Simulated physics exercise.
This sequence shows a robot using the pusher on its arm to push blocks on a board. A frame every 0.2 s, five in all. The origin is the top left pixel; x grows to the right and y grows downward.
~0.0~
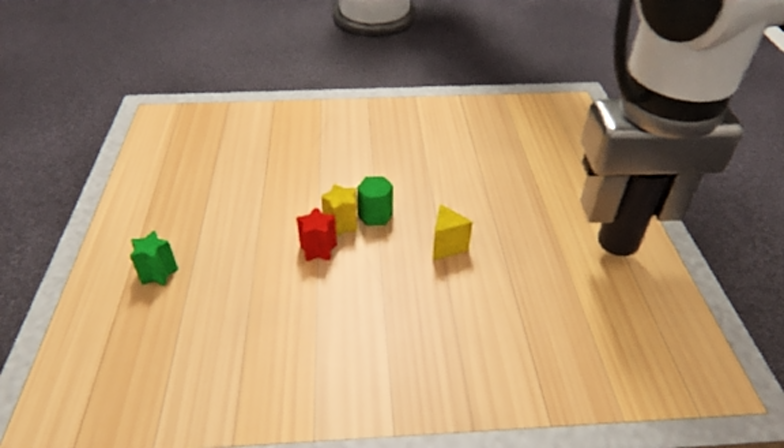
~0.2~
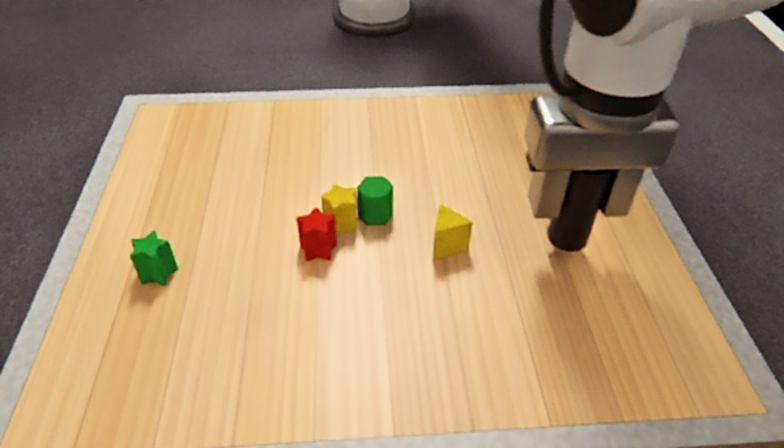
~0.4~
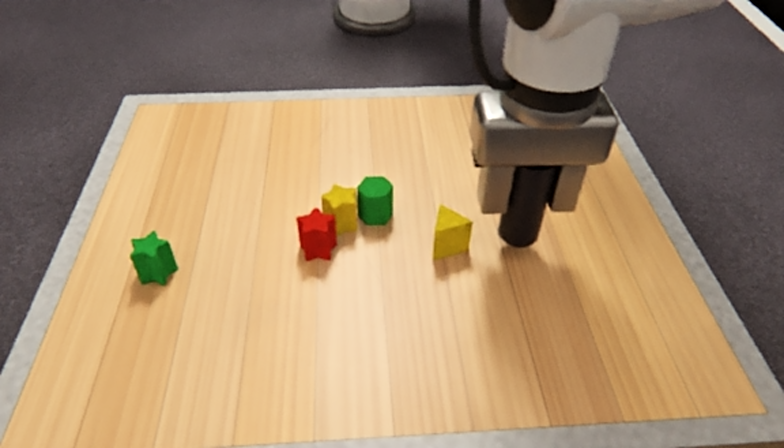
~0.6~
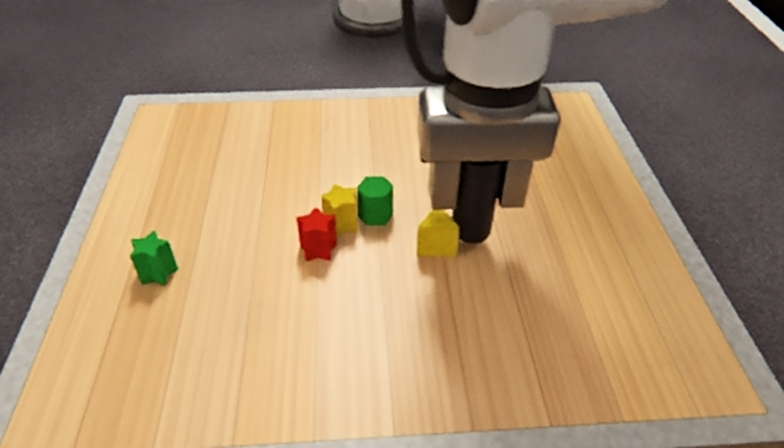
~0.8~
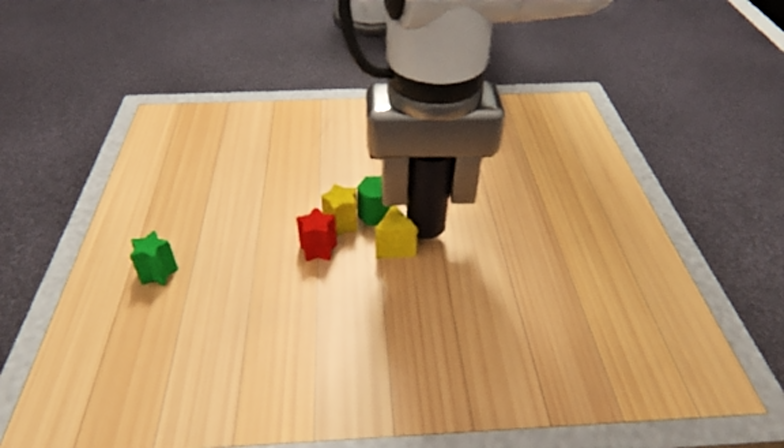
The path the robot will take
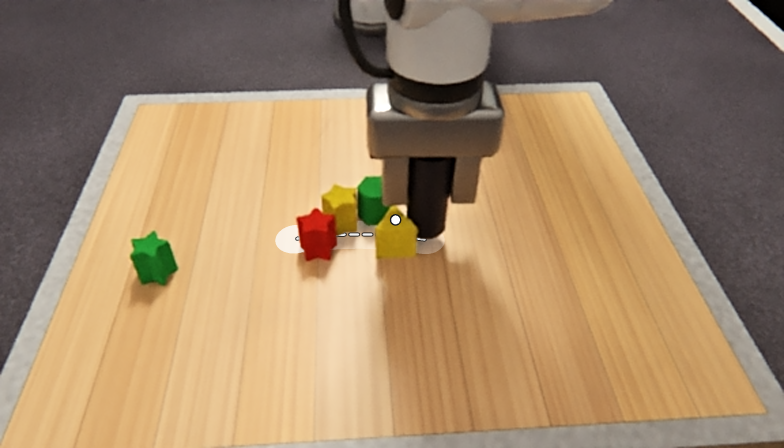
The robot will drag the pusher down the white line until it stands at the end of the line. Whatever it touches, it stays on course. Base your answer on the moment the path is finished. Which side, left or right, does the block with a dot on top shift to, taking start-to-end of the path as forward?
It's set to shift left.
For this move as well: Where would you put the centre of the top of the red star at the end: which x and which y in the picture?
Its top middle will sit at (279, 234).
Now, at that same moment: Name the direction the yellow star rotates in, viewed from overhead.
Viewed from the top, it goes clockwise.
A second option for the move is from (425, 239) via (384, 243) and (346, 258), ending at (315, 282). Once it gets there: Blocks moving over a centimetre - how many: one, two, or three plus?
Put simply, two blocks are moved more than 1 cm.
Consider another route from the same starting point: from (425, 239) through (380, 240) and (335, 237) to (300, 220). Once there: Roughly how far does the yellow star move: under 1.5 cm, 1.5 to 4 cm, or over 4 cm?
It's set to move over 4 cm.
The drawn path runs from (425, 239) over (360, 234) to (296, 239); the dot is on the yellow triangle.
What follows on the original path. One third of the way, pusher (380, 221); green hexagon (369, 182), turned 25° clockwise; yellow triangle (358, 224), turned 25° anticlockwise.
Two thirds of the way, pusher (336, 221); red star (303, 223); yellow star (315, 189), turned 20° anticlockwise; green hexagon (363, 181), turned 50° clockwise; yellow triangle (342, 232), turned 40° anticlockwise.
At the end, pusher (294, 225); red star (279, 234), turned 20° anticlockwise; yellow star (302, 186), turned 20° clockwise; green hexagon (363, 181), turned 50° clockwise; yellow triangle (341, 233), turned 45° anticlockwise.
